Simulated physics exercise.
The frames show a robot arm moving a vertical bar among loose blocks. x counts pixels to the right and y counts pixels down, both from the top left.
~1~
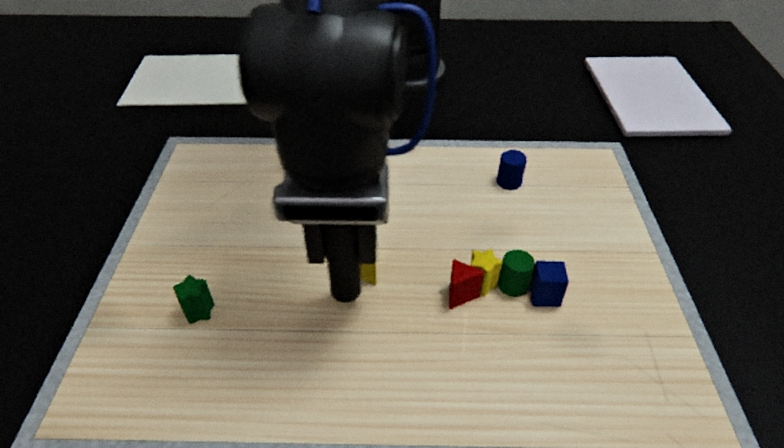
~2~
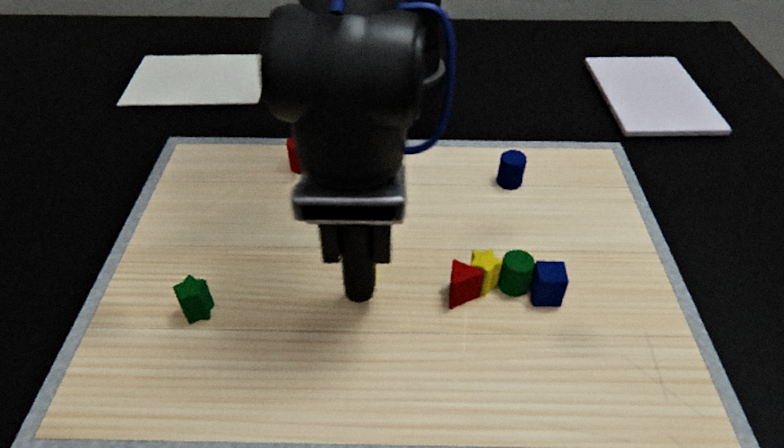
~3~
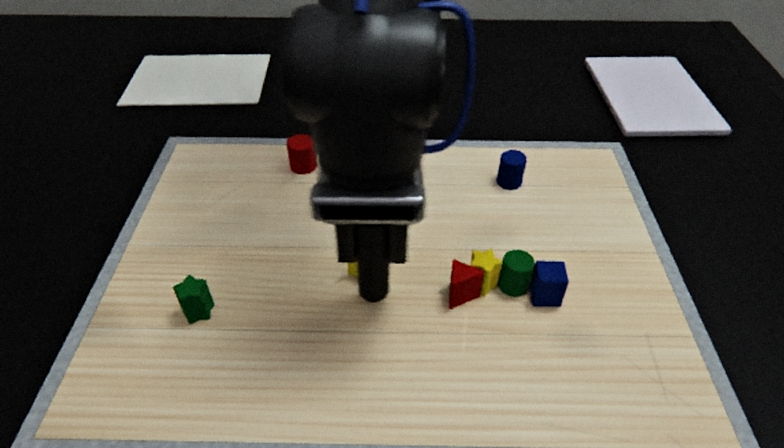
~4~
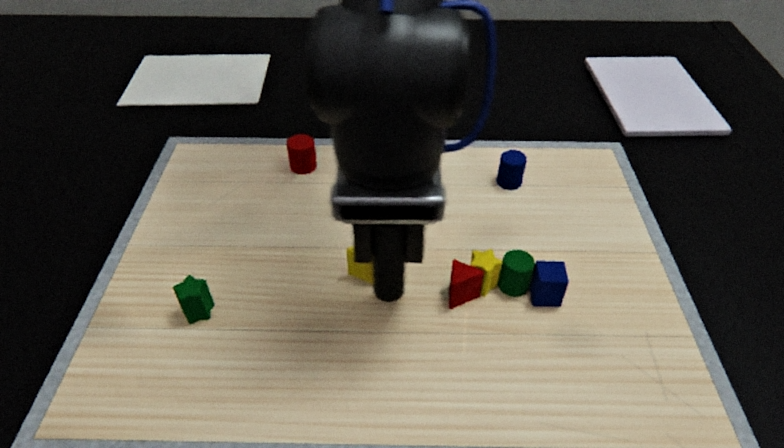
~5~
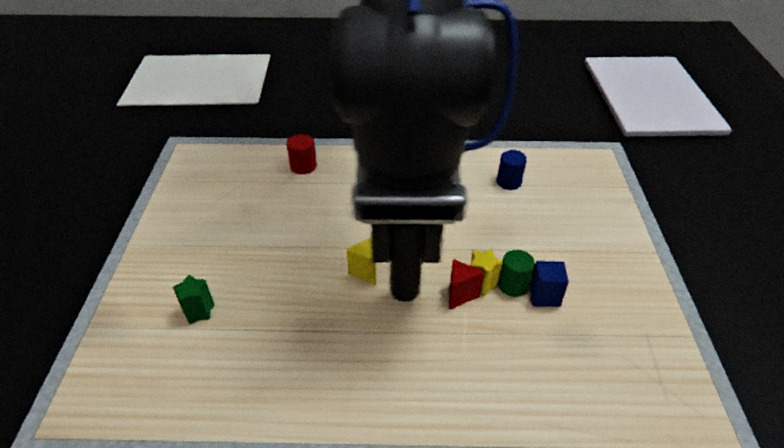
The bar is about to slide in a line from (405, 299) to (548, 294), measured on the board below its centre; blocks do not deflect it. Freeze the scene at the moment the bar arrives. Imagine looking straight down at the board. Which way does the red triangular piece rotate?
Clockwise, looking down.
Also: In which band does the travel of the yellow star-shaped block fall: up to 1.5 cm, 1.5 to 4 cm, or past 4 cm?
Medium: 1.5 to 4 cm.
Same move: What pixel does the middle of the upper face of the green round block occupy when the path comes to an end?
In the picture, it is at (549, 245).
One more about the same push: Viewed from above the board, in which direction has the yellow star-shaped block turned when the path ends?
Bird's-eye view: Counterclockwise.
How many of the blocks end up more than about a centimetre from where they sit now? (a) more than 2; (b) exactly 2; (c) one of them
The one that fits is a, more than 2.
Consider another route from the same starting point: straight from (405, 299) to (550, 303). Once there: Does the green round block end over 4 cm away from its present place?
That would be a no.
On the path given first. One third of the way, bar (455, 288); red triangular piece (484, 274); yellow star-shaped block (489, 256); green round block (521, 258).
Two thirds of the way, bar (503, 286); red triangular piece (532, 283), turned 20° clockwise; yellow star-shaped block (496, 249), turned 35° anticlockwise; green round block (528, 255); blue square piece (559, 270).
At the end, bar (551, 285); red triangular piece (558, 290), turned 75° clockwise; yellow star-shaped block (496, 249), turned 35° anticlockwise; green round block (549, 245); blue square piece (587, 268).
